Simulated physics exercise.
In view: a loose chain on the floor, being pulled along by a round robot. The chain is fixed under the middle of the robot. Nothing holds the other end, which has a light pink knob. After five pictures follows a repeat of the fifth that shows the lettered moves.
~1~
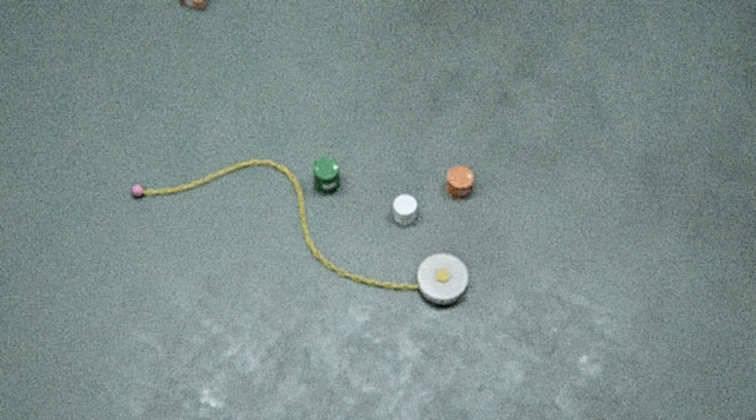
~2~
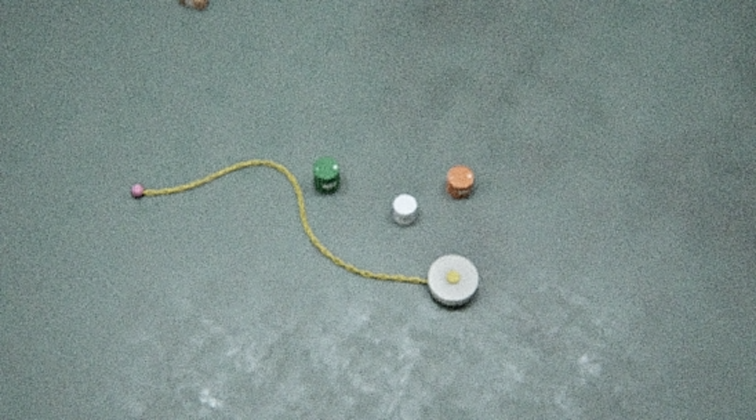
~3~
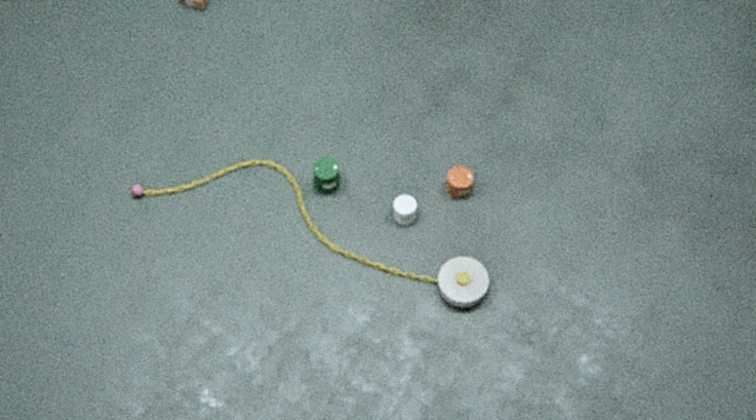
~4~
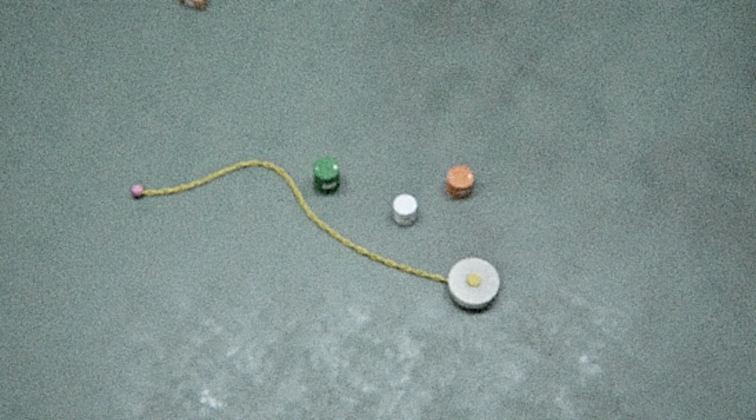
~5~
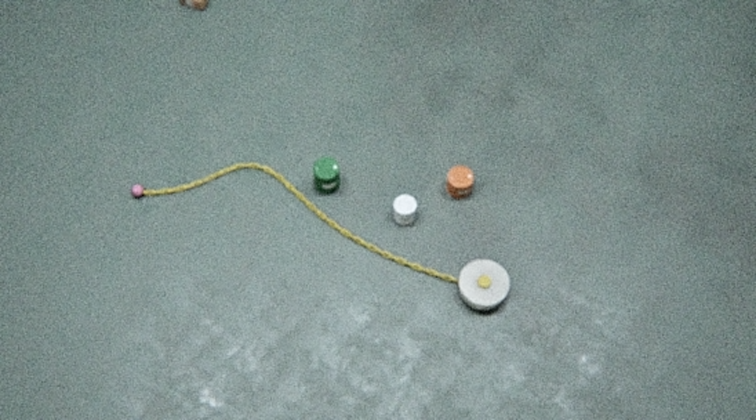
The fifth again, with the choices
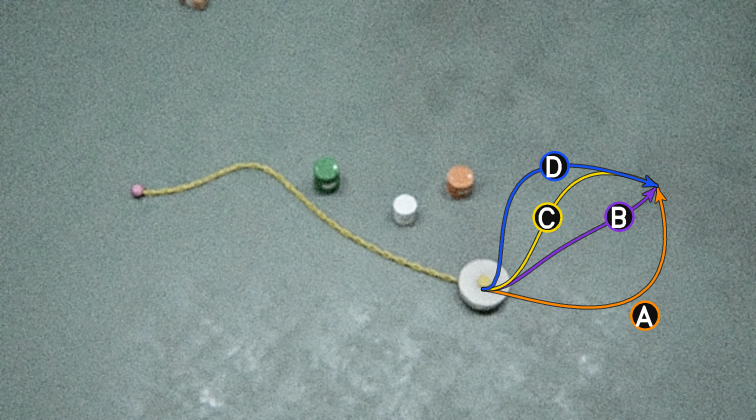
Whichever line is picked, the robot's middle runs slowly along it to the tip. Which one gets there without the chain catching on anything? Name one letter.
Everything stays clear on A.
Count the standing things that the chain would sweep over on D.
In all, three.
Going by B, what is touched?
It is the white pot.
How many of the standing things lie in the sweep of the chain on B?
In all, one.
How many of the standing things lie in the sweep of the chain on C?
Two.
On the copy, A from (483, 289) via (629, 300) to (658, 189); B from (483, 289) via (572, 242) to (655, 188); C from (483, 289) via (555, 204) to (657, 186); D from (483, 289) via (525, 178) to (657, 186).
On A. First, robot (596, 304), middle of the chain (392, 248), free end (210, 192).
Then, robot (667, 246), middle of the chain (462, 260), free end (275, 210).
Finally, robot (659, 181), middle of the chain (482, 251), free end (291, 215); nothing has been touched.
By contrast, B meets the white pot; C meets the white pot and orange pot; D meets the white pot, green keg and orange pot.
